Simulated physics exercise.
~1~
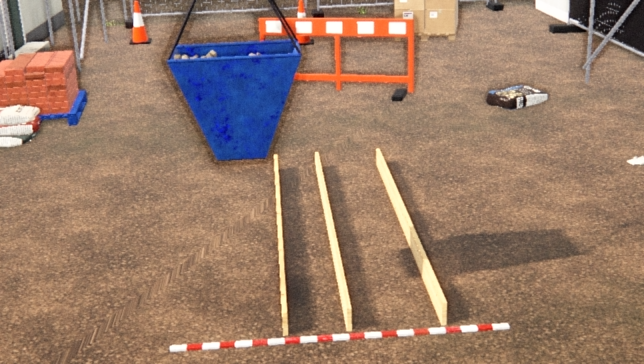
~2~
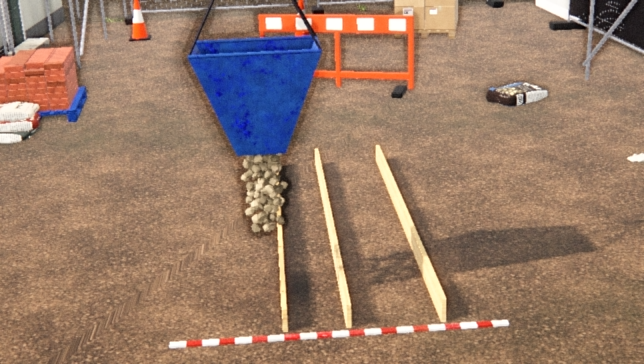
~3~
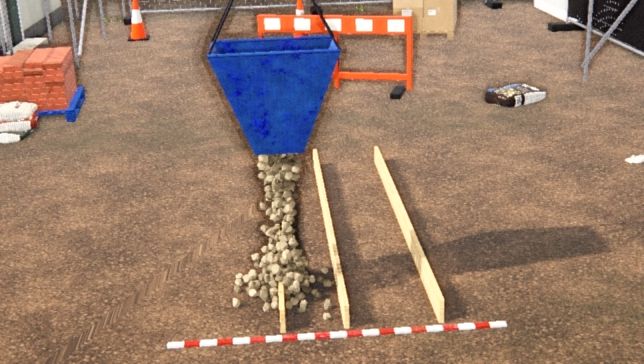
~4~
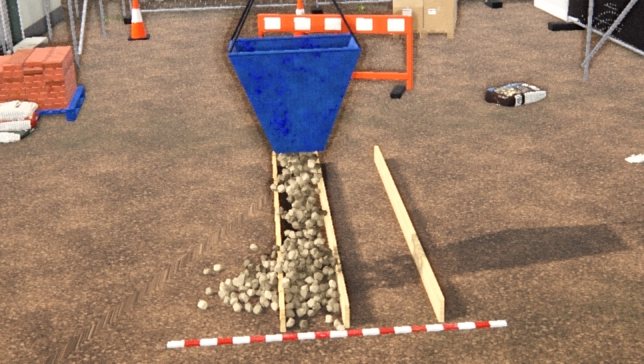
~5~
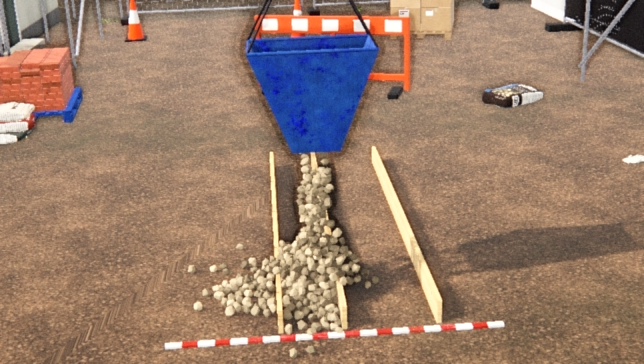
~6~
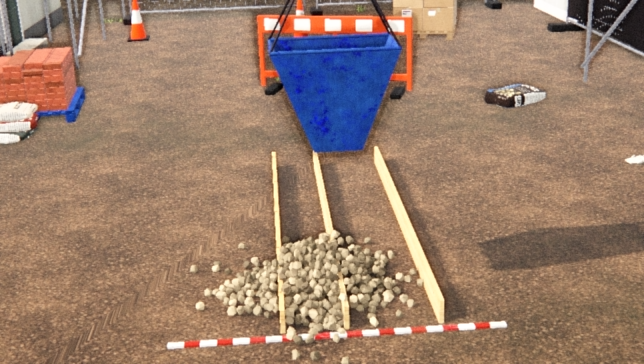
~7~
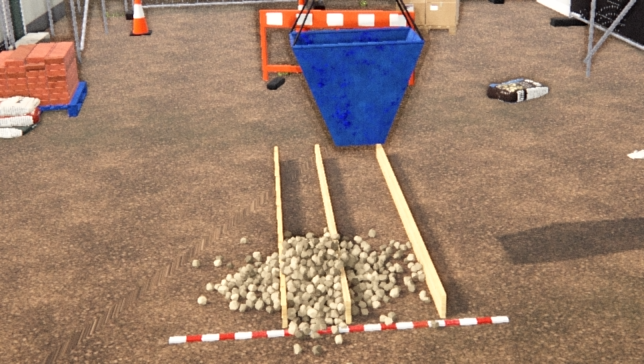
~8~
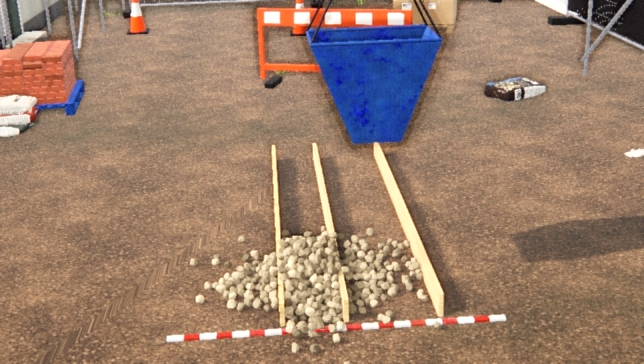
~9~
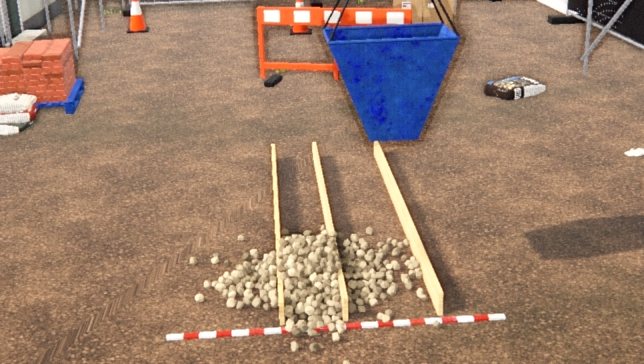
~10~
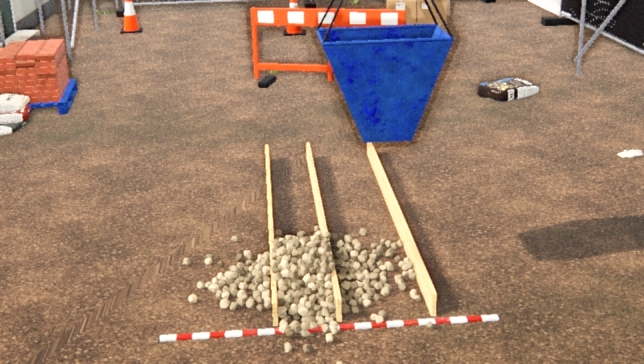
A blue skip hanging from a crane moved steadily right over three wooden planks on the ground, pouring out pale stones until it was empty, and they ended heaped mostly between the left and middle planks, with some spilled to either side.
